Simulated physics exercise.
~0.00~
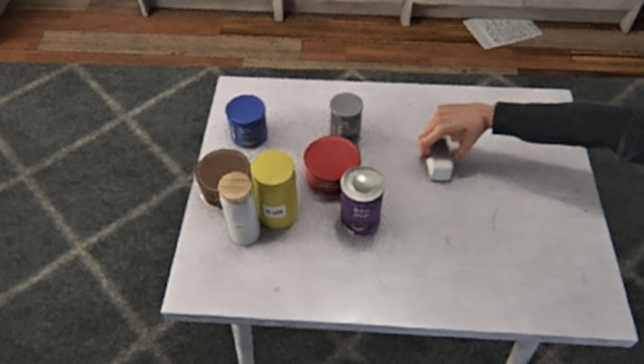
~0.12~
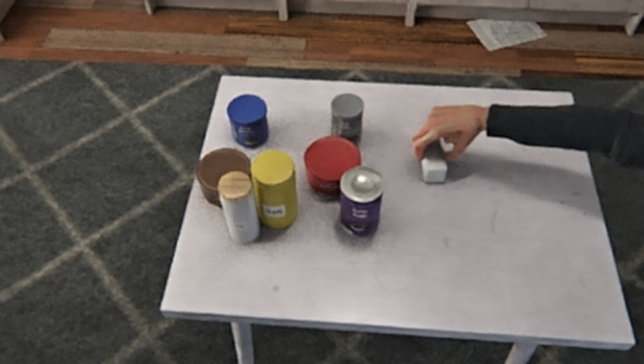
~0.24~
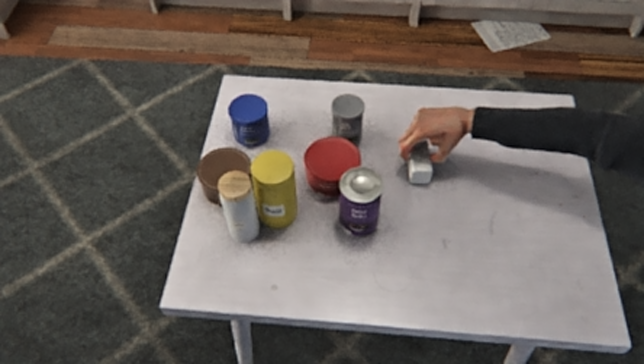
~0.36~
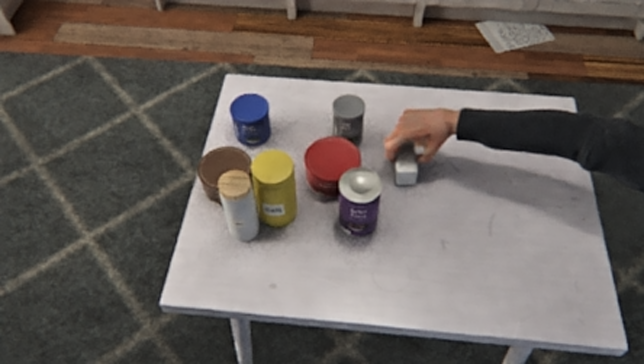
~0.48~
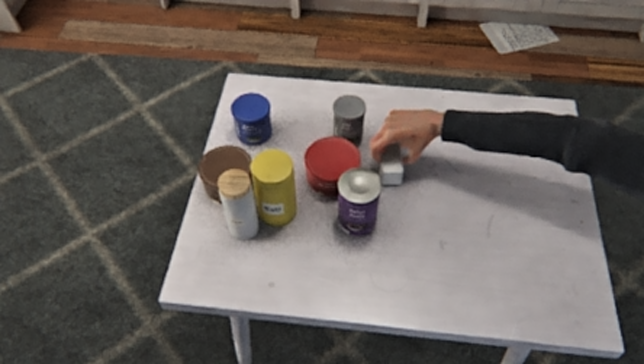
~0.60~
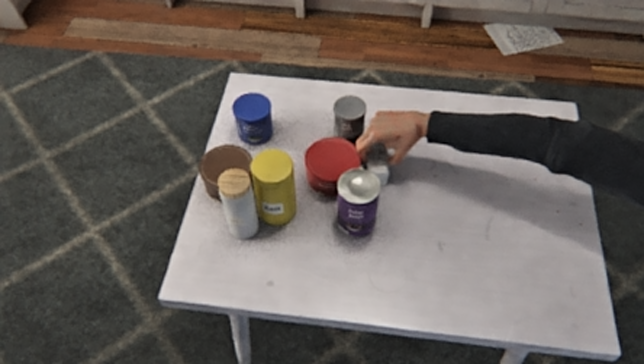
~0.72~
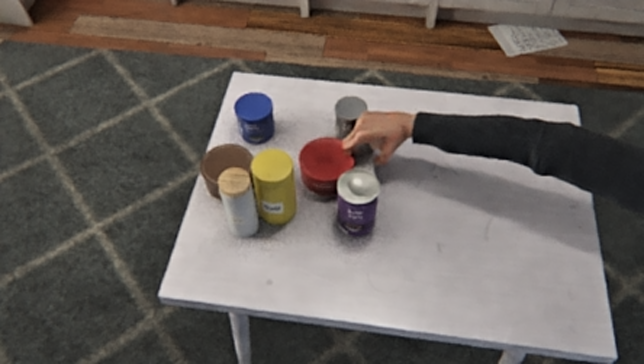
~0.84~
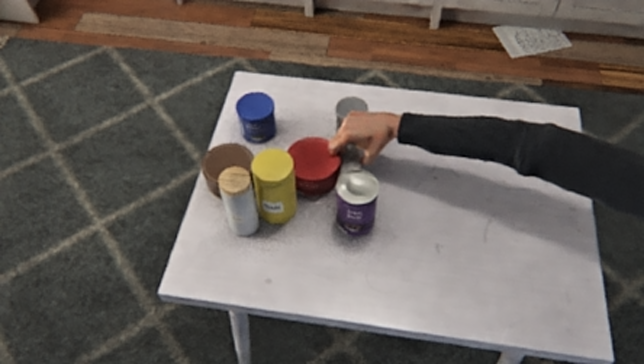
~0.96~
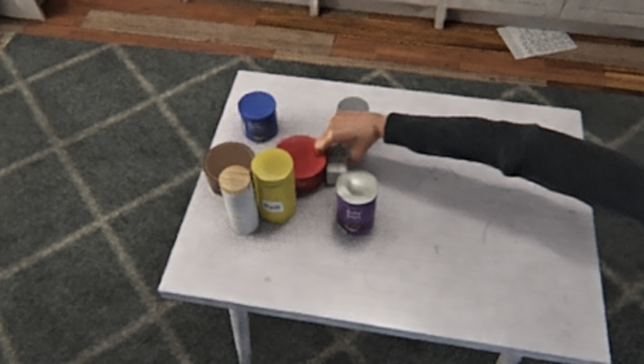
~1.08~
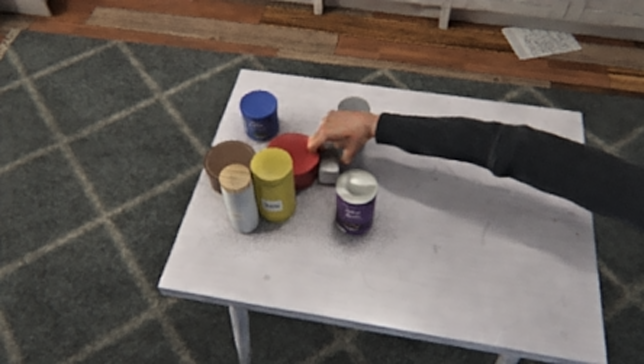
A hand slides a small block left across the table, pushing the red tub toward the yellow jar.
